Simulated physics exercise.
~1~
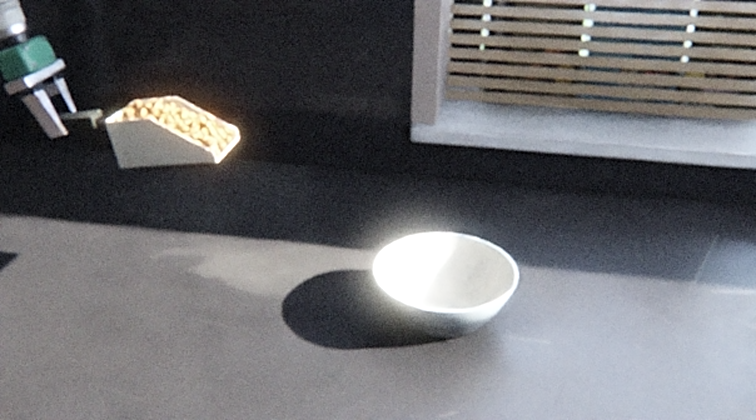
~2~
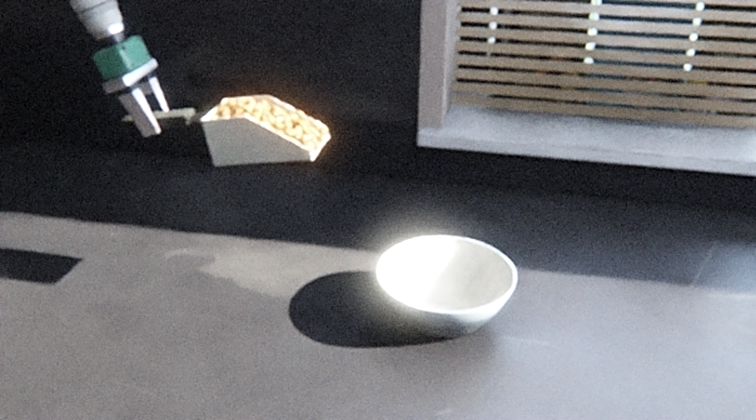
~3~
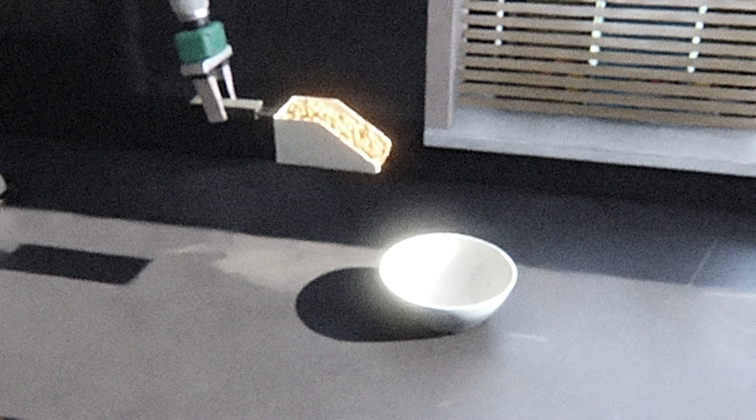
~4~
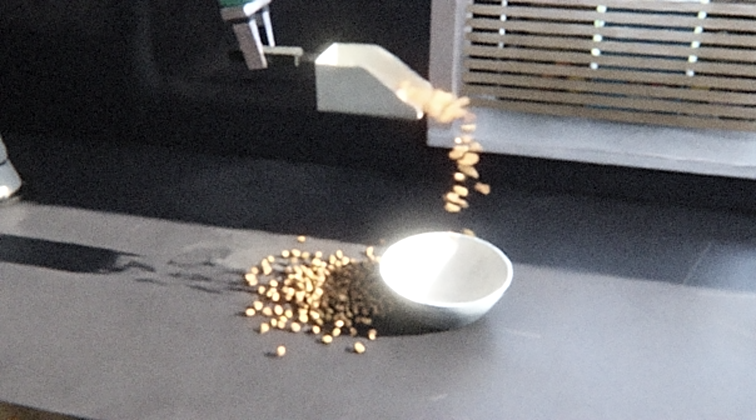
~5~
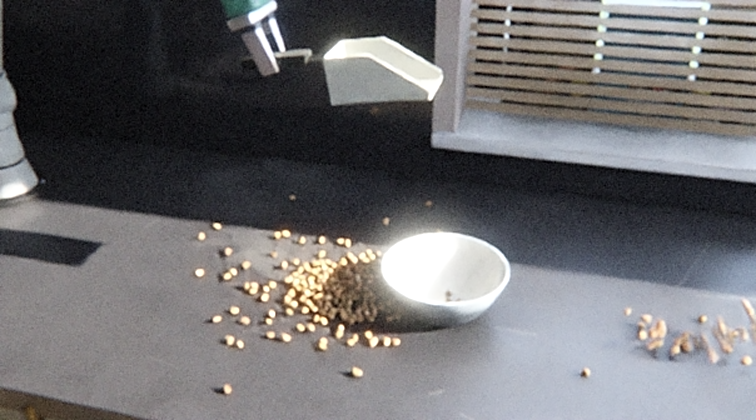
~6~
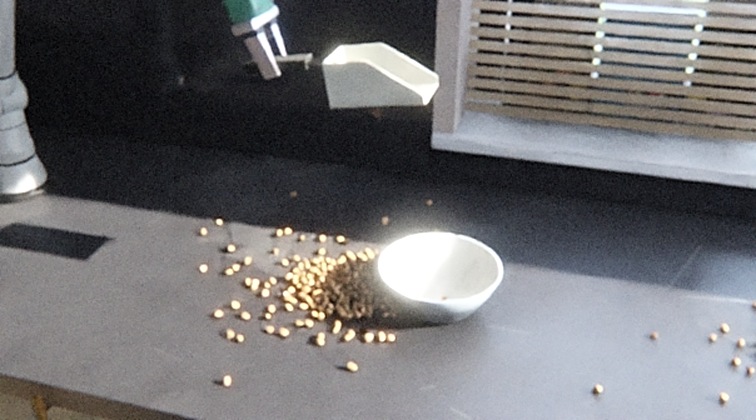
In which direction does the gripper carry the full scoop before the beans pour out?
The gripper carries the scoop to the right, toward the white bowl.
